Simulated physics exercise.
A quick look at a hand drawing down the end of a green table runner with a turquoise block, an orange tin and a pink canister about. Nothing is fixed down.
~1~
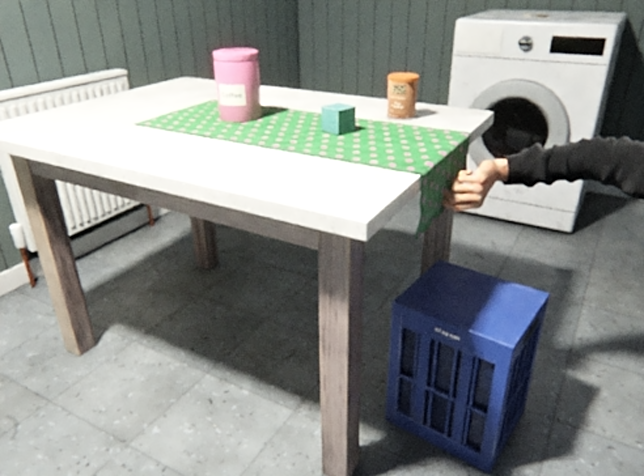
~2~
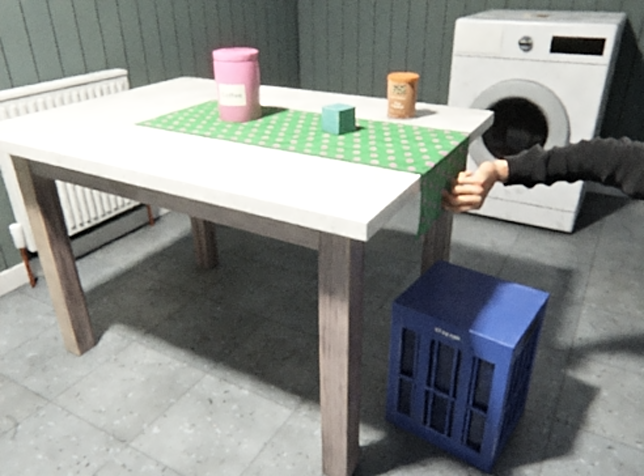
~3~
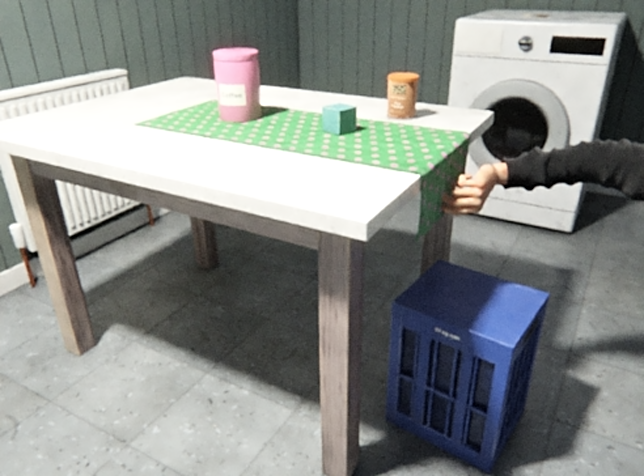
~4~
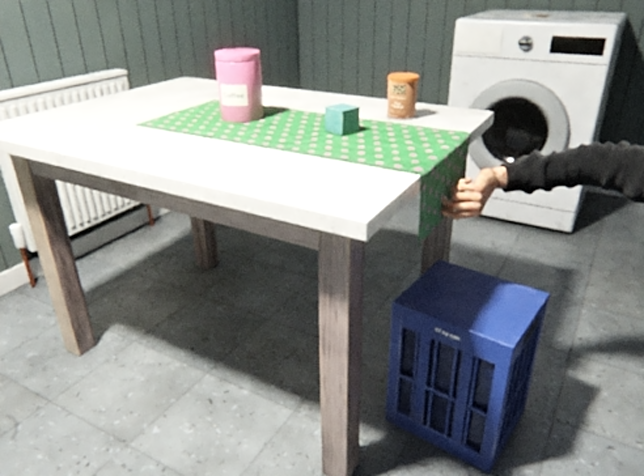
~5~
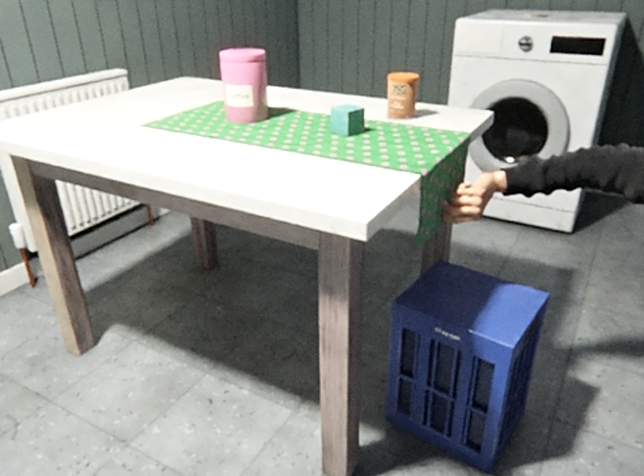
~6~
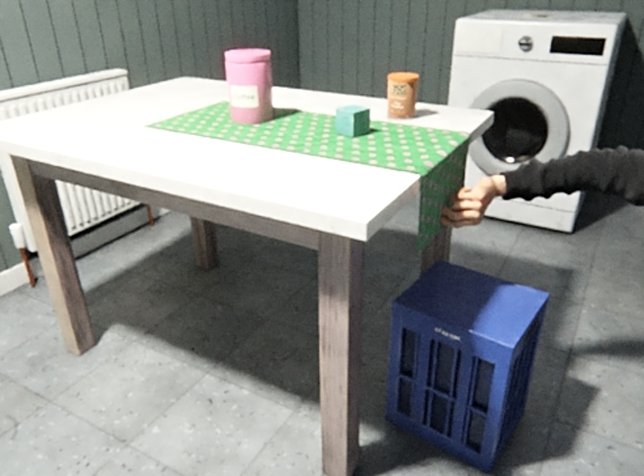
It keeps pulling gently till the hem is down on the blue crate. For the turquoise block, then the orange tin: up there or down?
As it turns out, the turquoise block remains up there, the orange tin keeps clear of the edge.
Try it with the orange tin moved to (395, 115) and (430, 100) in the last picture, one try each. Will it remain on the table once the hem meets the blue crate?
At the first it falls off; at the second it stays on.
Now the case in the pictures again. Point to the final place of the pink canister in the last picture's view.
Close to (302, 93).
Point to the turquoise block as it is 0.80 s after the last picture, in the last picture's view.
Around (407, 128).
Then, 0.36 s later than the last view, hem going down; block carried along near (376, 124); tin as before.
Then, 0.80 s later than the last view, hem on the crate; block carried along near (407, 128); tin as before.
Finally, hem on the crate; block carried along near (416, 129); tin as before. The turquoise block keeps clear of the edge and the orange tin stays on the table.
